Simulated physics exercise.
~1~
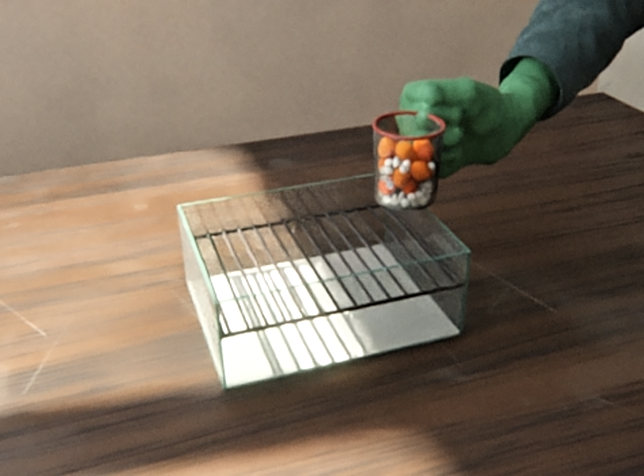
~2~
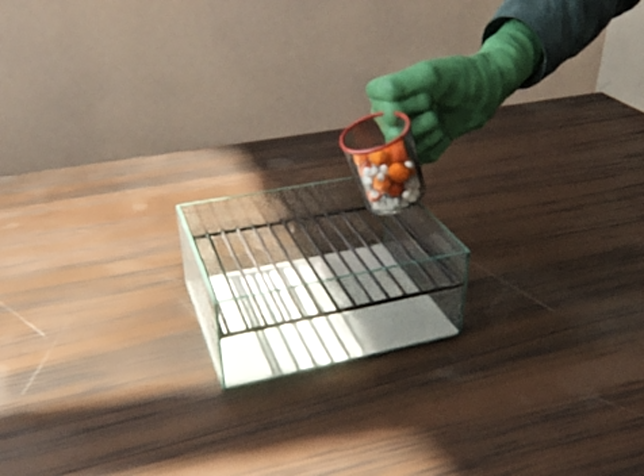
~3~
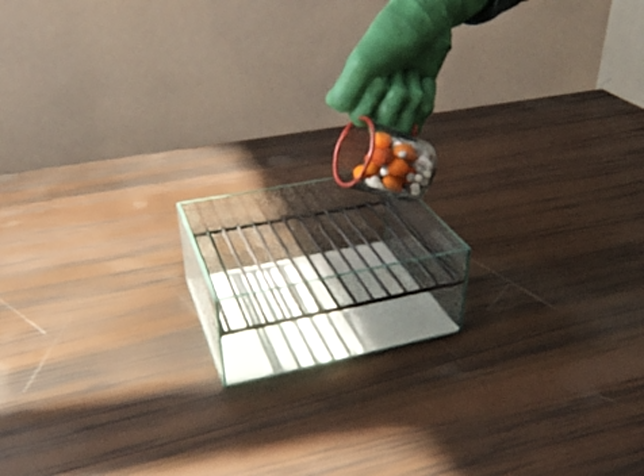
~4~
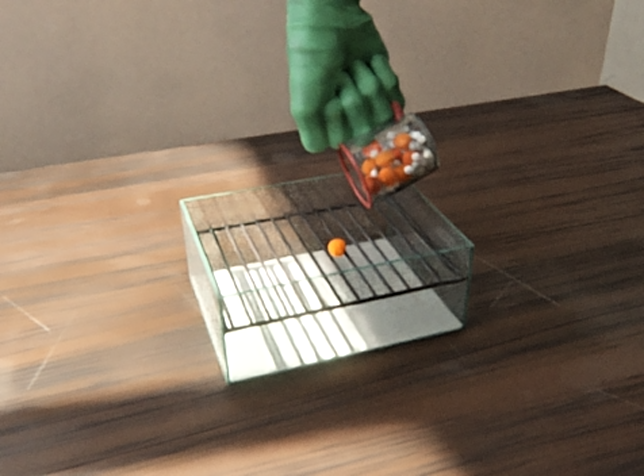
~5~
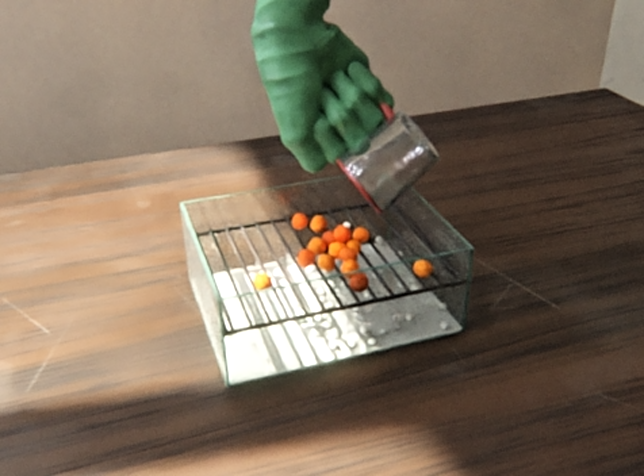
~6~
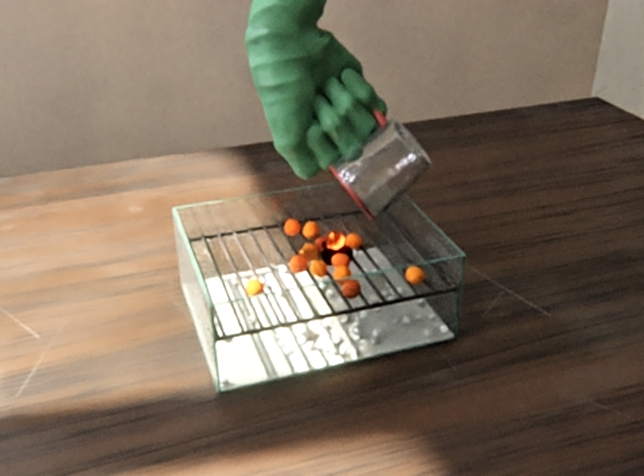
Green-gloved hand tipping a clear cup over a wire rack, orange balls staying on the wires while white bits fall below.
